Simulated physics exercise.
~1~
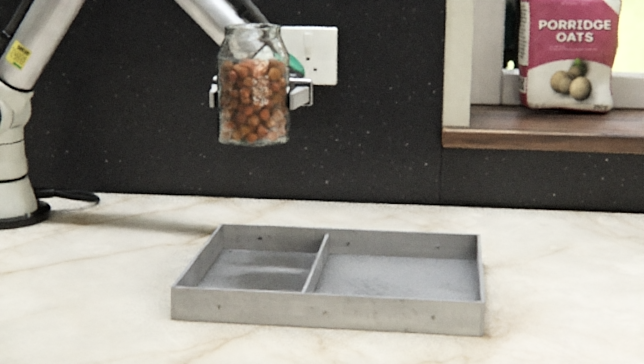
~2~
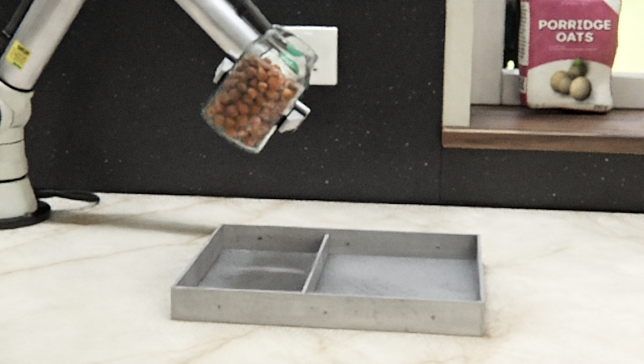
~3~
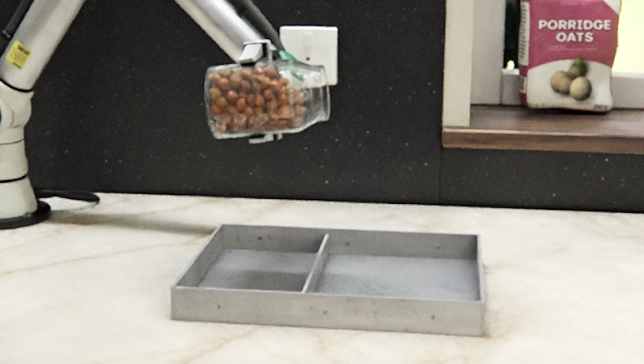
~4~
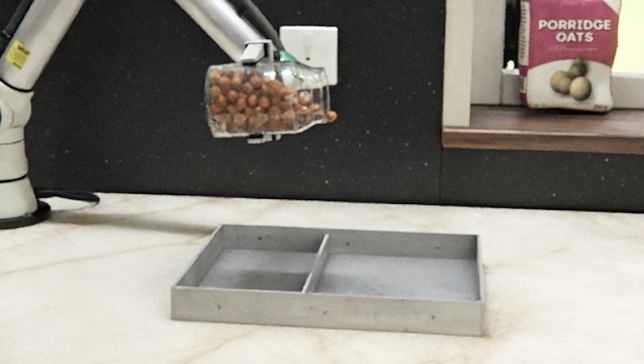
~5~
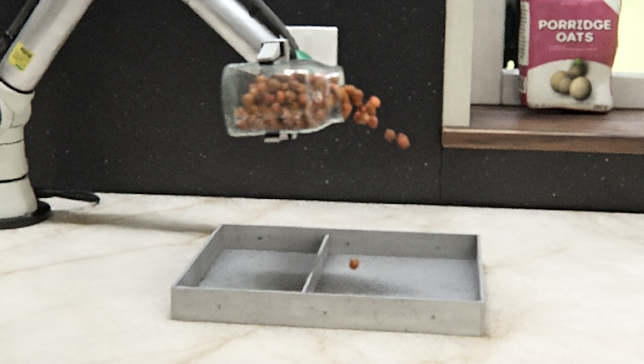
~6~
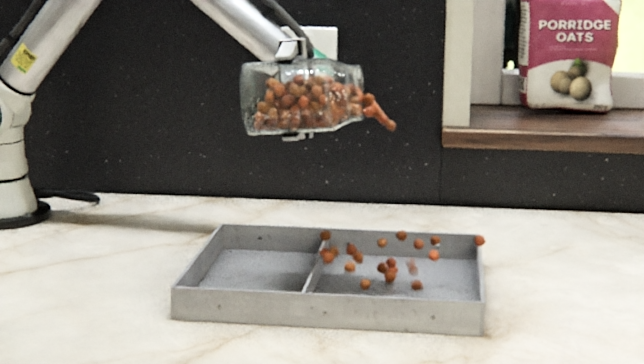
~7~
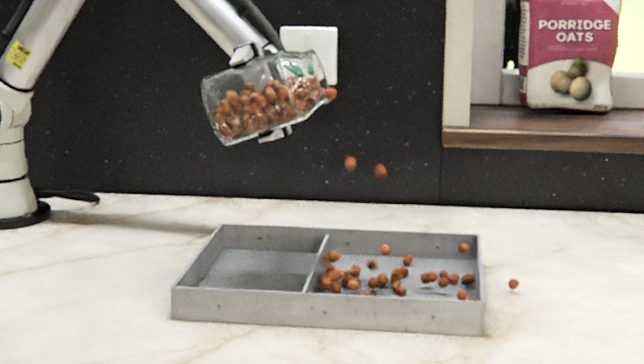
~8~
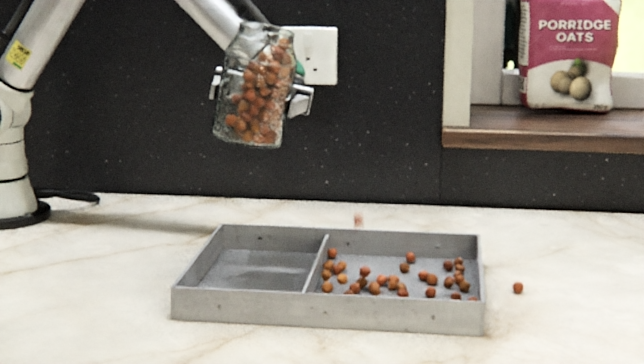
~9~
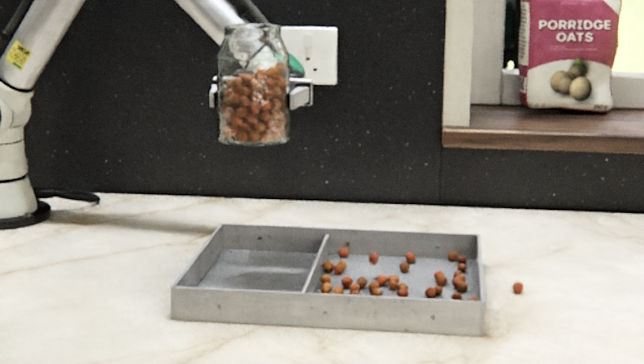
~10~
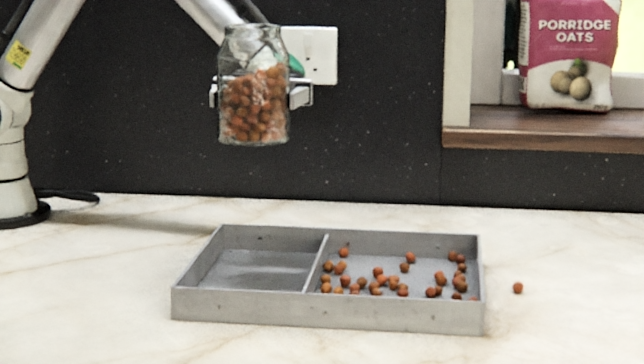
At the start, a robot arm holds a glass jar of hazelnuts upright above a grey, two-part tray on a pale marbled counter. The arm tips the jar to the right until it lies on its side, its mouth over the larger right part. A nut reaches the mouth, then a stream spills out as the jar shifts right, scattering into that part. The jar moves back left and turns upright while the last few nuts drop. It ends still mostly full, with some nuts in the right part, the left part empty, and one nut on the counter.
